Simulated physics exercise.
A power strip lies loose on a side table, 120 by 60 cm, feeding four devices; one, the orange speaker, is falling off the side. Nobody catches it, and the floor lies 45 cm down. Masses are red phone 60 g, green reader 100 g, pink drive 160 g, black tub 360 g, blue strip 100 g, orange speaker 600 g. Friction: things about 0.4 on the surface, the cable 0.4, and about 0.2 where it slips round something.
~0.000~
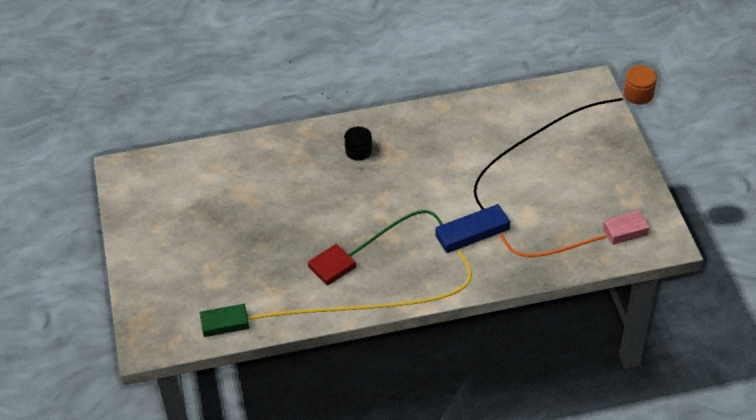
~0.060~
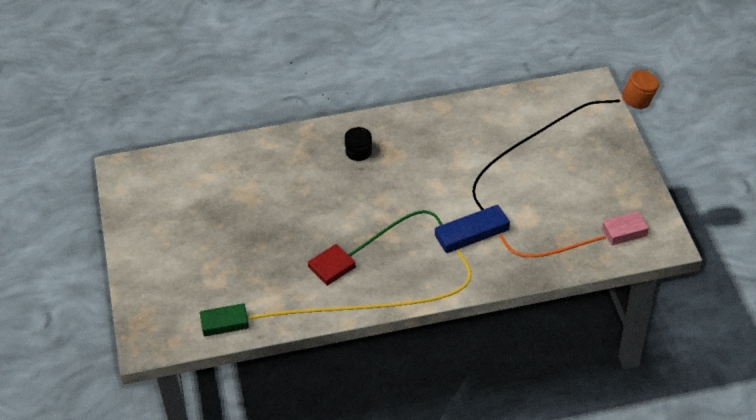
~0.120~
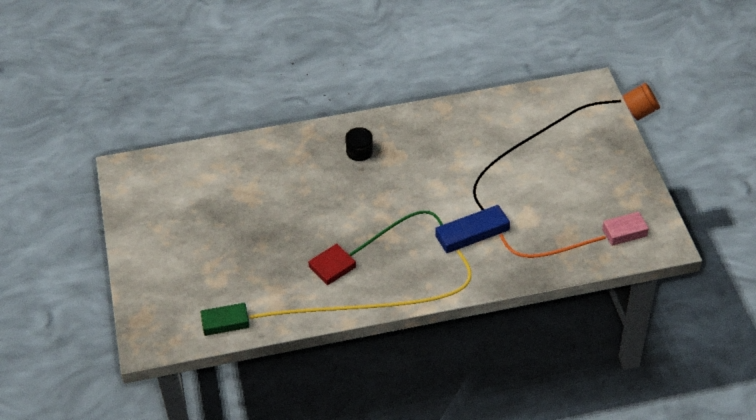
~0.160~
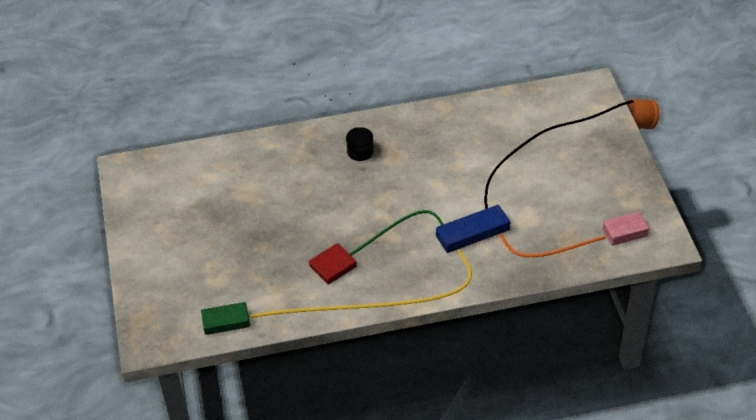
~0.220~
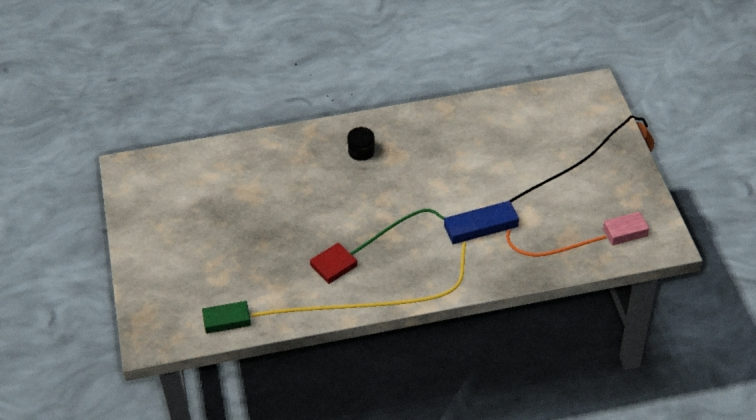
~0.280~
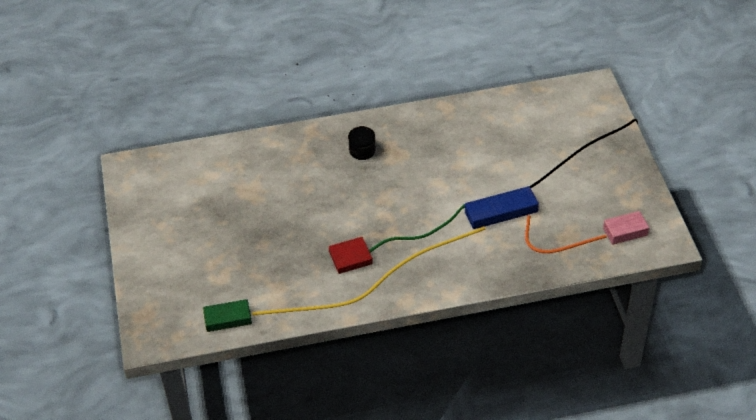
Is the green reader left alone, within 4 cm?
The green reader moves.
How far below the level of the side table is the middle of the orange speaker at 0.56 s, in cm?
About 40 cm.
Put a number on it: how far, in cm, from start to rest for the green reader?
Roughly 42 cm.
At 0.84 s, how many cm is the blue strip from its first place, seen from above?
Some 42 cm.
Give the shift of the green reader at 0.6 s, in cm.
About 32 cm.
At 0.6 s, the strip's end of the black cable at (615, 128); green reader 33 cm off its start, blue strip 39 cm off its start, red phone 36 cm off its start.
At 0.8 s, the strip's end of the black cable at (636, 130); green reader 41 cm off its start, red phone 46 cm off its start, blue strip 43 cm off its start.
At 1.1 s, the strip's end of the black cable at (636, 130); green reader 41 cm off its start at (413, 243), red phone 46 cm off its start at (498, 151), blue strip 43 cm off its start at (610, 122).
At 1.4 s, the strip's end of the black cable at (636, 130); green reader 41 cm off its start, red phone 46 cm off its start, blue strip 43 cm off its start.
At 2.6 s, the strip's end of the black cable at (636, 130); green reader 41 cm off its start at (413, 243), red phone 46 cm off its start at (498, 151), blue strip 43 cm off its start at (610, 122), orange speaker over the edge.
